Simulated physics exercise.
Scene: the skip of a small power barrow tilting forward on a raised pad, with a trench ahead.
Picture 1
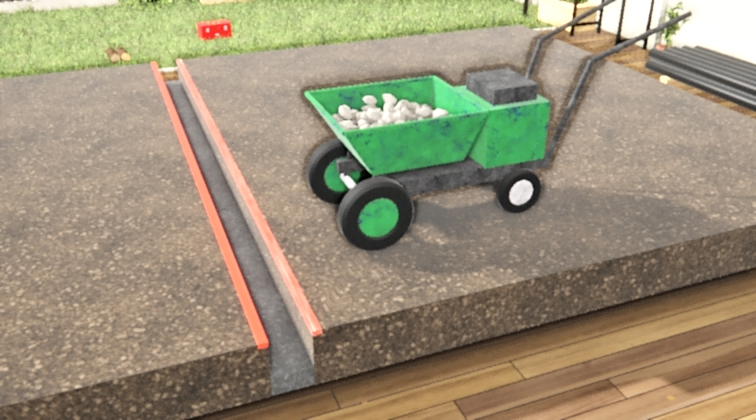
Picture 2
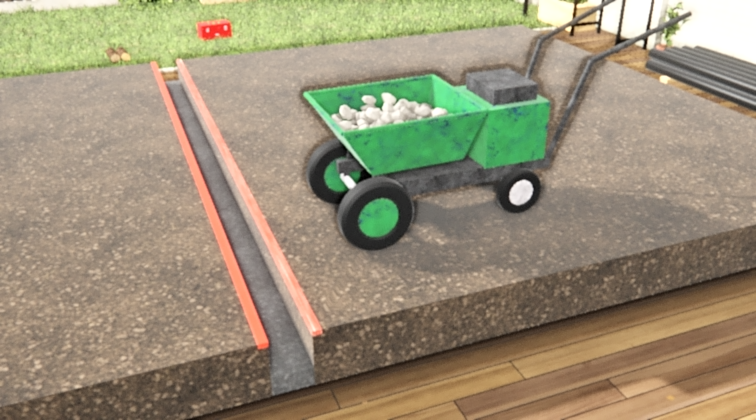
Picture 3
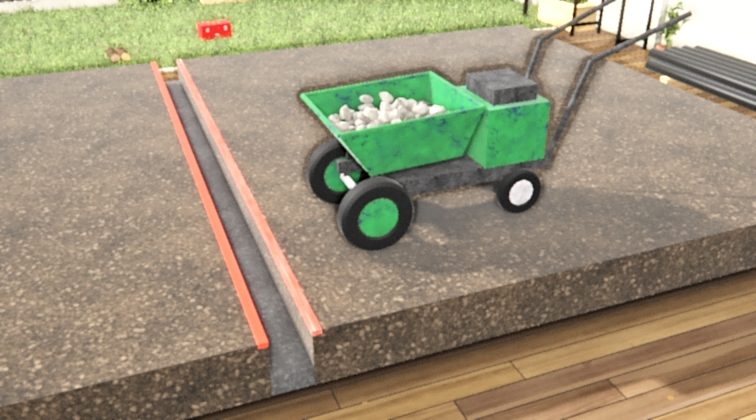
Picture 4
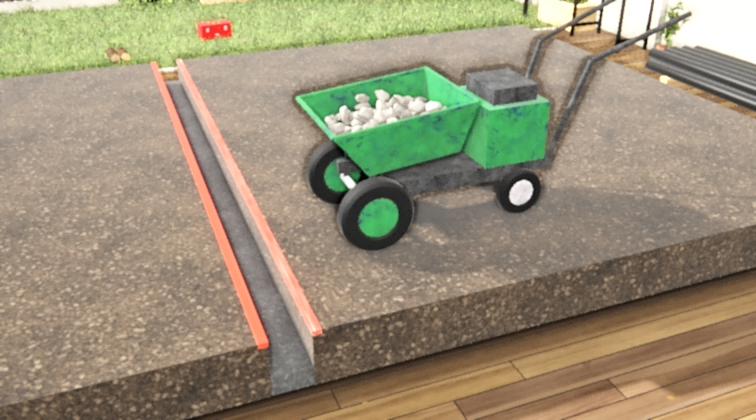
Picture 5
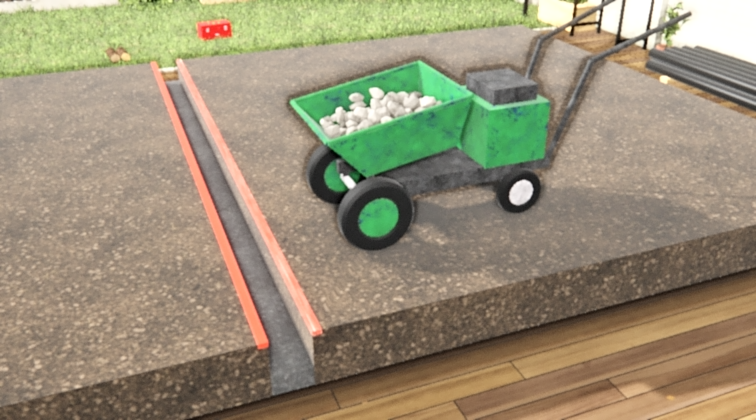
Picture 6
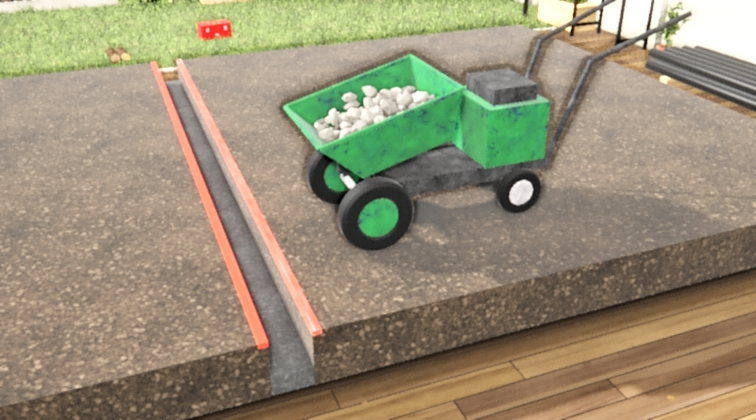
On a raised, speckled brown pad beside a lawn, a small green power barrow stands to the right of a narrow trench edged in orange, its skip level and loaded with pale stones. The skip begins to tilt forward slowly, then tips clearly toward the left, its back rising while the wheels stay still.
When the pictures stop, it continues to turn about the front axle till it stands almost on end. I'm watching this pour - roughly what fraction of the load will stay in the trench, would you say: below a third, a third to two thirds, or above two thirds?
Above two thirds.
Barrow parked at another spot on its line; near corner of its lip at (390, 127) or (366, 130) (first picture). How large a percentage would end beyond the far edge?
About 0 %, then 0 %.
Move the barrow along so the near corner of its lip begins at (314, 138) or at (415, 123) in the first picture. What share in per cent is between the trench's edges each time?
First try: Some 20 %; second try: 20 %.
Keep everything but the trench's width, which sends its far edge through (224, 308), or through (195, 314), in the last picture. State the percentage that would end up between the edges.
Roughly 100 per cent, and 100 per cent.
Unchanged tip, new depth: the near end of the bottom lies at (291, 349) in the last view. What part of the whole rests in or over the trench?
It would be close to 50 percent.
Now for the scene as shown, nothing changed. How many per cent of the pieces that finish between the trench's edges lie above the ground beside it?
Roughly 20 %.
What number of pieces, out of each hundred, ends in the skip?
It comes out at some 10 in a hundred.
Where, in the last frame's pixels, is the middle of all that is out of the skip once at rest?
Roughly pixel (249, 259).
Soon, skip tipped steeply; all in the skip.
A while on, skip tipped right over; most in the skip; a stray few short of the trench; about a quarter in or heaped over the trench.
Towards the end, skip tipped right over; a small part in the skip; most in or heaped over the trench; a small part beyond it.
Finally, skip tipped right over; a small part in the skip; most in or heaped over the trench; a small part beyond it.
